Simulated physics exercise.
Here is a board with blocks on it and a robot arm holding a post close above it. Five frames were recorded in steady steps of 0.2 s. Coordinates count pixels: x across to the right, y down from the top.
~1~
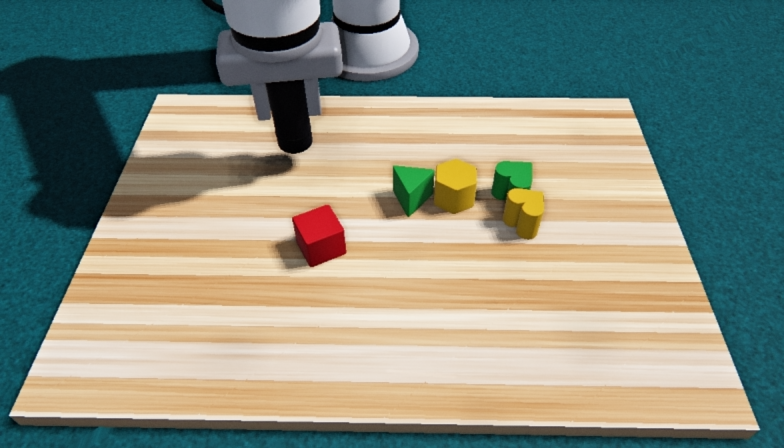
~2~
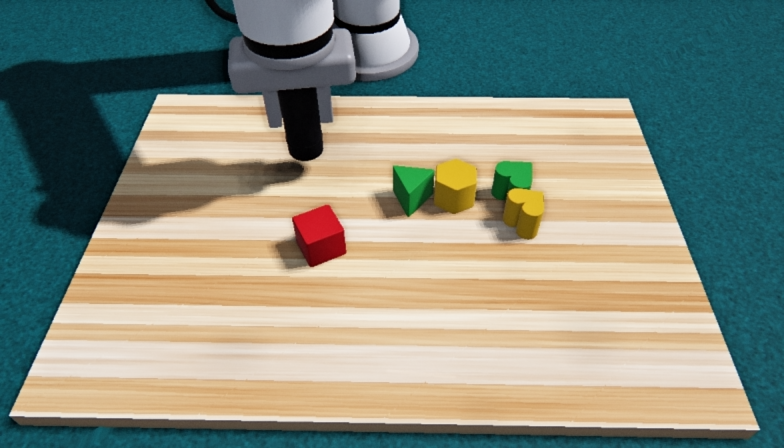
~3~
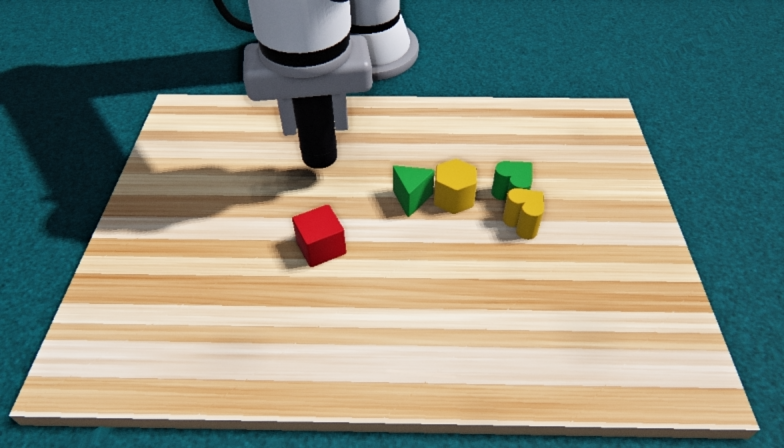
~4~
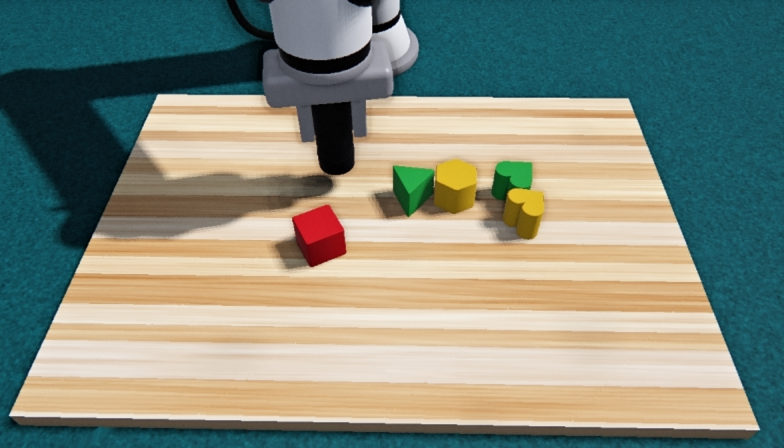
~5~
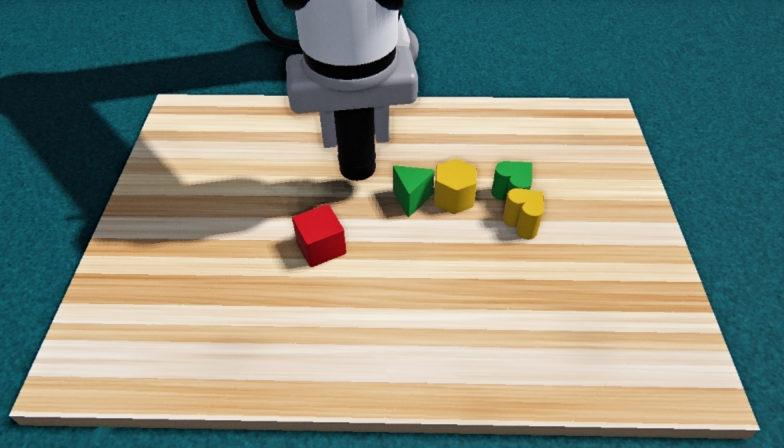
Robot arm moving a black post slowly rightward and slightly nearer above a wooden board, while five coloured blocks stay still.
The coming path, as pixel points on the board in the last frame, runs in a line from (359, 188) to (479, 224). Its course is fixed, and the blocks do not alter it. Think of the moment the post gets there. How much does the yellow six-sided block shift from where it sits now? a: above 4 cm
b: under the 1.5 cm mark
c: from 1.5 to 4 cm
The correct letter is a.
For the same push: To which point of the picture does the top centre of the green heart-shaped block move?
I predict (534, 164).
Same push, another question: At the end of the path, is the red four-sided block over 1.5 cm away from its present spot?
Answer: No.
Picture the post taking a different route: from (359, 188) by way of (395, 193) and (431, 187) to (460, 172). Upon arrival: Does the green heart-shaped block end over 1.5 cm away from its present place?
I'd say no.
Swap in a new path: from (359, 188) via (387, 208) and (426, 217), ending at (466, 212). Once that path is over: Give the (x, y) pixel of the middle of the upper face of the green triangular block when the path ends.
It should be at about (442, 166).
The first path, step by step. One third of the way, post at (398, 181); green triangular block at (432, 181), turned 15° clockwise; yellow six-sided block at (477, 178), turned 15° anticlockwise.
Two thirds of the way, post at (440, 193); green triangular block at (471, 198), turned 40° clockwise; yellow six-sided block at (492, 181), turned 45° anticlockwise; green heart-shaped block at (522, 170).
At the end, post at (482, 206); red four-sided block unmoved; green triangular block at (518, 209), turned 20° clockwise; yellow six-sided block at (510, 179), turned 75° anticlockwise; green heart-shaped block at (534, 164); yellow heart-shaped block at (552, 204), turned 15° clockwise.
